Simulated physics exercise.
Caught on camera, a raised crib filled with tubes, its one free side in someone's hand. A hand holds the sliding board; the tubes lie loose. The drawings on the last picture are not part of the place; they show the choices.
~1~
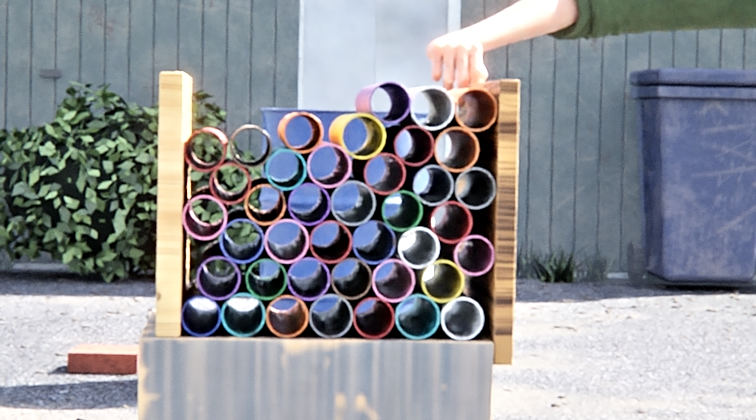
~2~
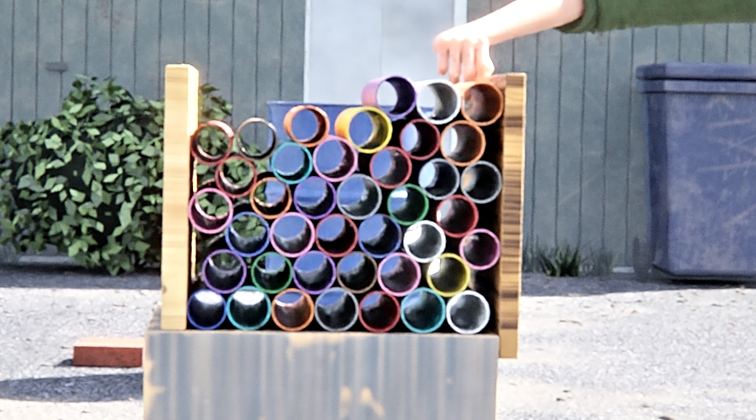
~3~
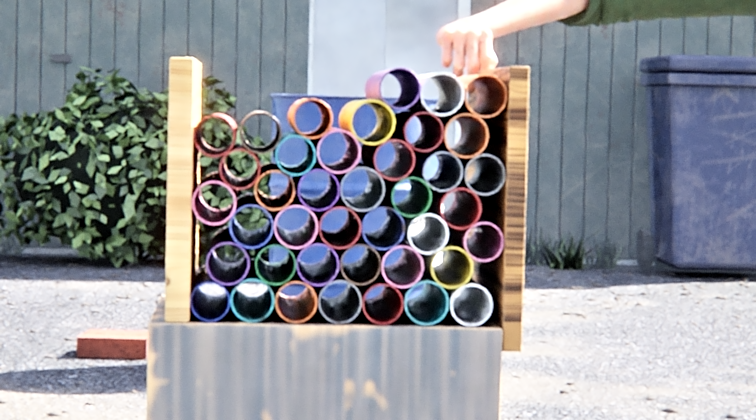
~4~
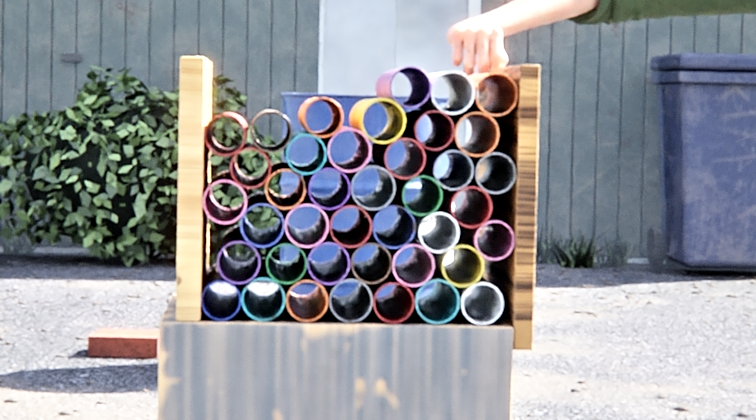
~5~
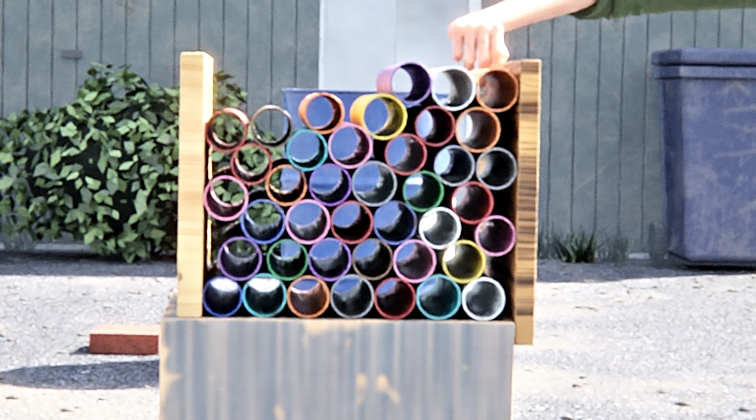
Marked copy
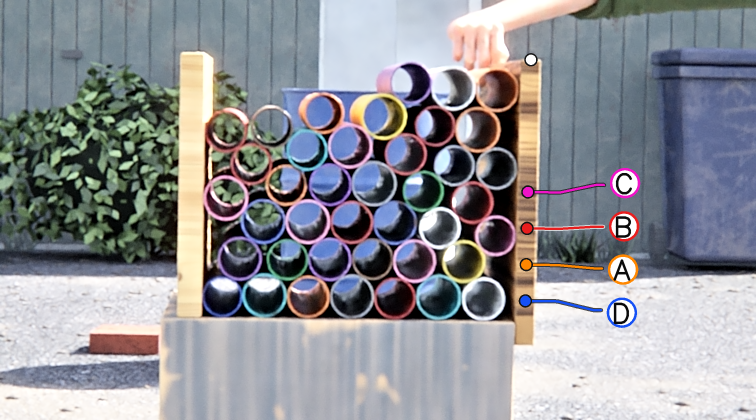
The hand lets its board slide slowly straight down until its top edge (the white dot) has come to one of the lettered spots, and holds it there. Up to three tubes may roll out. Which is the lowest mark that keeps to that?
The lowest mark that will do is C.
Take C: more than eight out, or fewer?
It loses fewer than eight.
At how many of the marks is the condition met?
One of the four.
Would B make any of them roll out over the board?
At B: Yes.
On the marked copy, A at (526, 265); B at (527, 229); C at (528, 192); D at (526, 301); the white dot at (531, 60).
Following C. Soon after the start, top of the board (518, 123).
Later, top of the board (517, 191).
In the end, top of the board (517, 191), one out over the board.
As for the rest, A four out over the board; B four out over the board; D more than three out over the board.
